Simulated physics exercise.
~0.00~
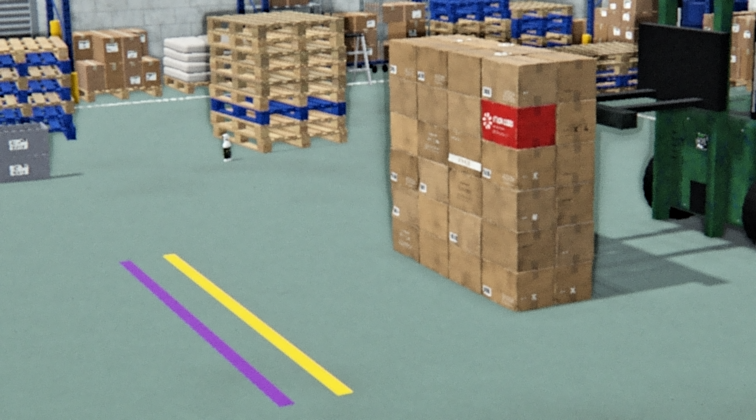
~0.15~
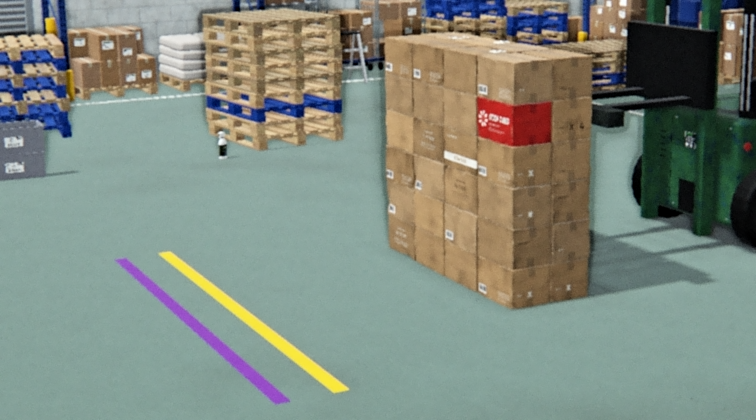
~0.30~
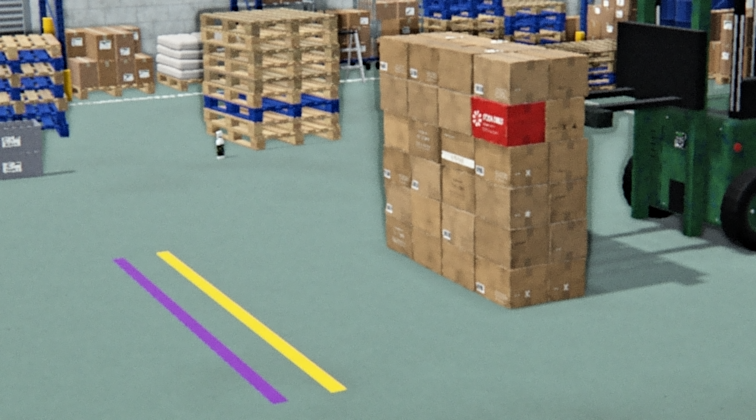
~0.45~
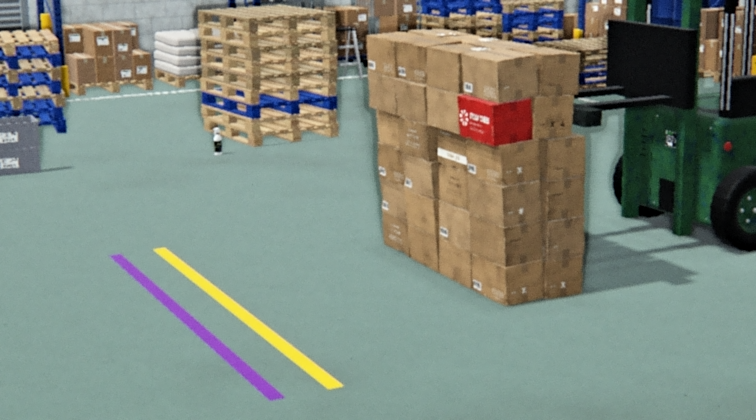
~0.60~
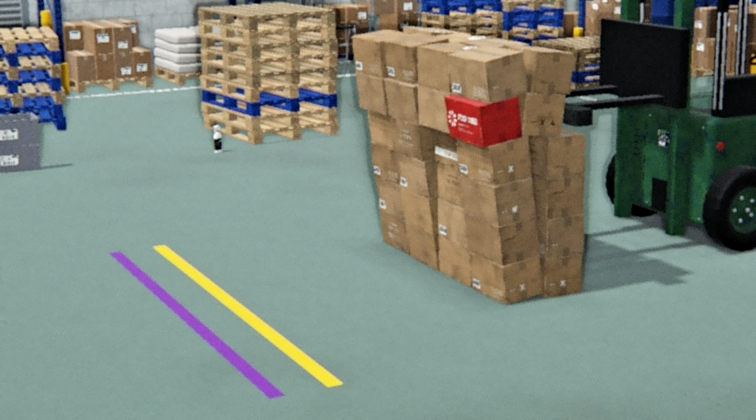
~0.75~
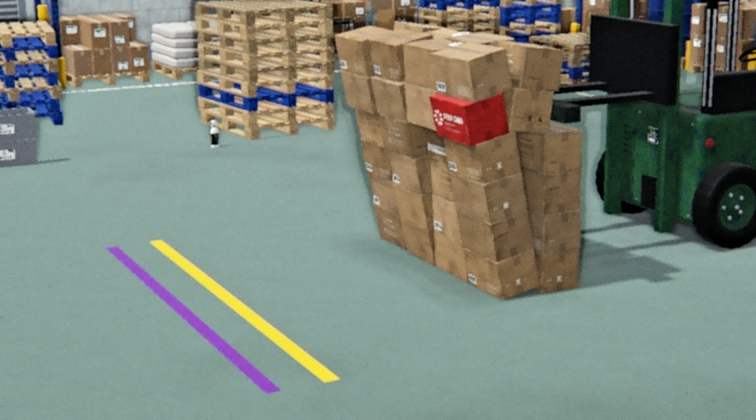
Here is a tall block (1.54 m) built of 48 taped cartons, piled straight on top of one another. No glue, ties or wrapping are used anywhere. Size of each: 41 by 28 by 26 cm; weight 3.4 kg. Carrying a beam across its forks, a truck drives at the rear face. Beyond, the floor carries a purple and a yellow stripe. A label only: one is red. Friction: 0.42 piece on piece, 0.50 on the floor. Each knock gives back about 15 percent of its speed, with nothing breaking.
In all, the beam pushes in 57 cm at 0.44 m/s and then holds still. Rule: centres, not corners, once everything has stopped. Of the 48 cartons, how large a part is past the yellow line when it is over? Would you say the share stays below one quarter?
Yes, under the quarter mark.
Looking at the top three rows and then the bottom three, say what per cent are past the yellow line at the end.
For the top it's 30 in a hundred, for the bottom 0 in a hundred.
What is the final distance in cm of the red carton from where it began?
Roughly red 220.
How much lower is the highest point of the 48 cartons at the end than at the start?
About 50 cm lower.
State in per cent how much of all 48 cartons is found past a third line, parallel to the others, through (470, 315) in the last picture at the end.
About 55 per cent.
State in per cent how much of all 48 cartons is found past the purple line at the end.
Fraction past the line: About 10 in a hundred.
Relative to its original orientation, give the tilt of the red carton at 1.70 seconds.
Near 100 degrees from how it began.
Around 1.24 s, none of the 48 cartons past the yellow line, 37 disturbed; red carton tipped 35°, 16 cm lower.
Around 1.70 s, 3 of the 48 cartons past the yellow line; red carton on its side.
Finally (3.4 s), 7 of the 48 cartons past the yellow line; red carton upside down. That is 15 per cent. Seen by the last camera, middles, red carton near (220, 318).
